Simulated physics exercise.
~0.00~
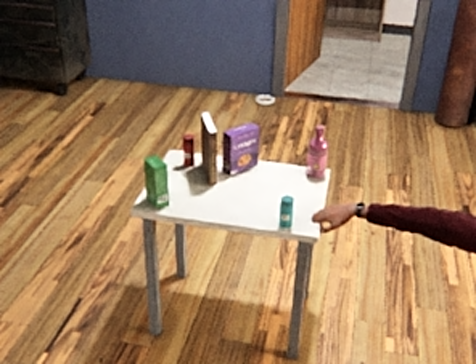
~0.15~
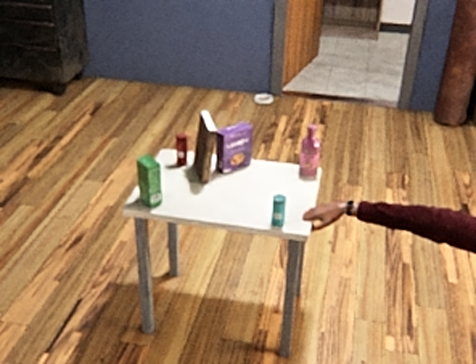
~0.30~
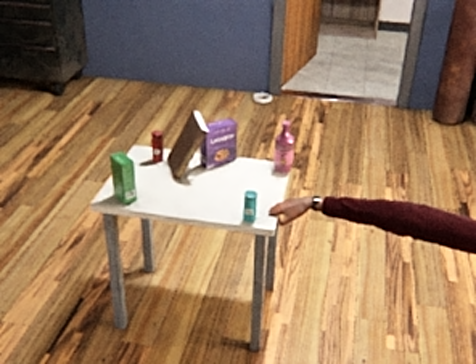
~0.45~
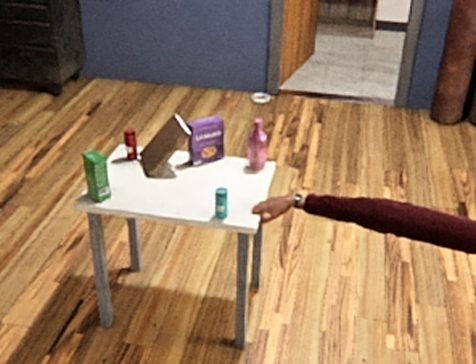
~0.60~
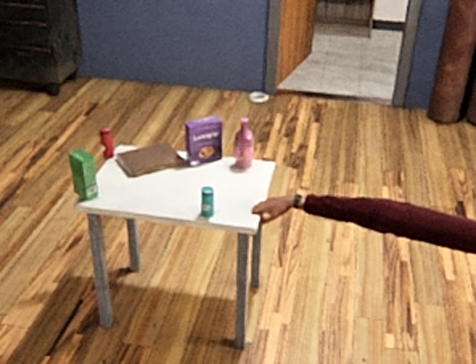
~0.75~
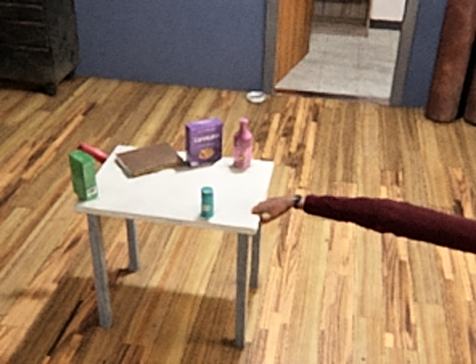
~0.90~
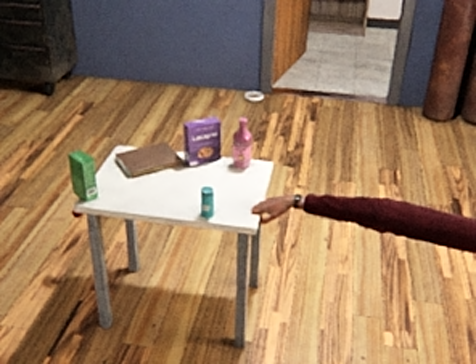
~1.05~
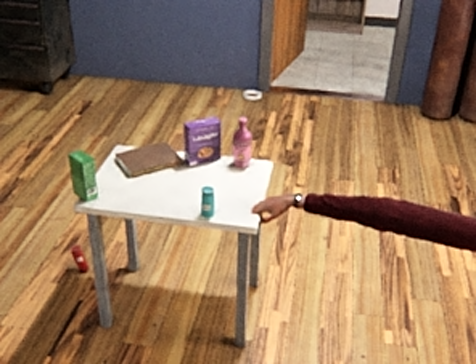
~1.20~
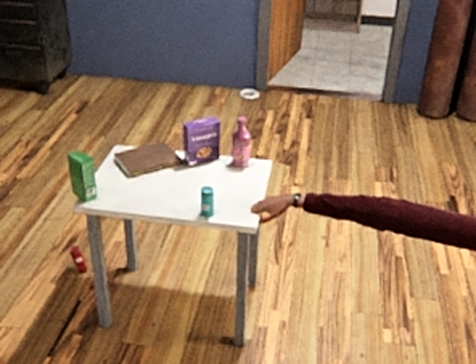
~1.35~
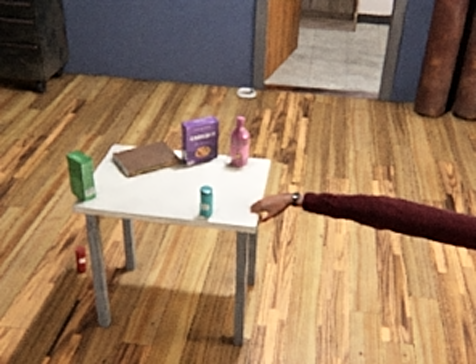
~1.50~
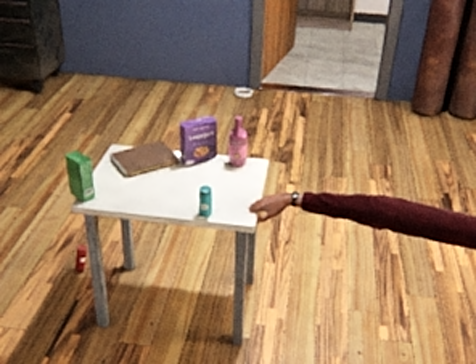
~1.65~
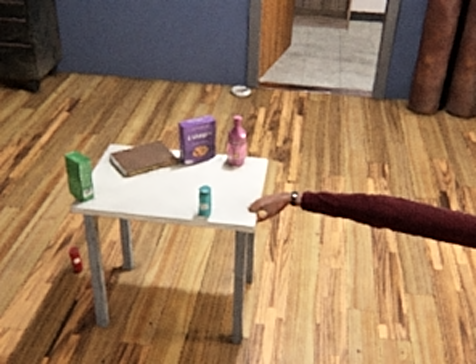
A hand shoves the table left, the brown book topples, and the red shaker falls off.
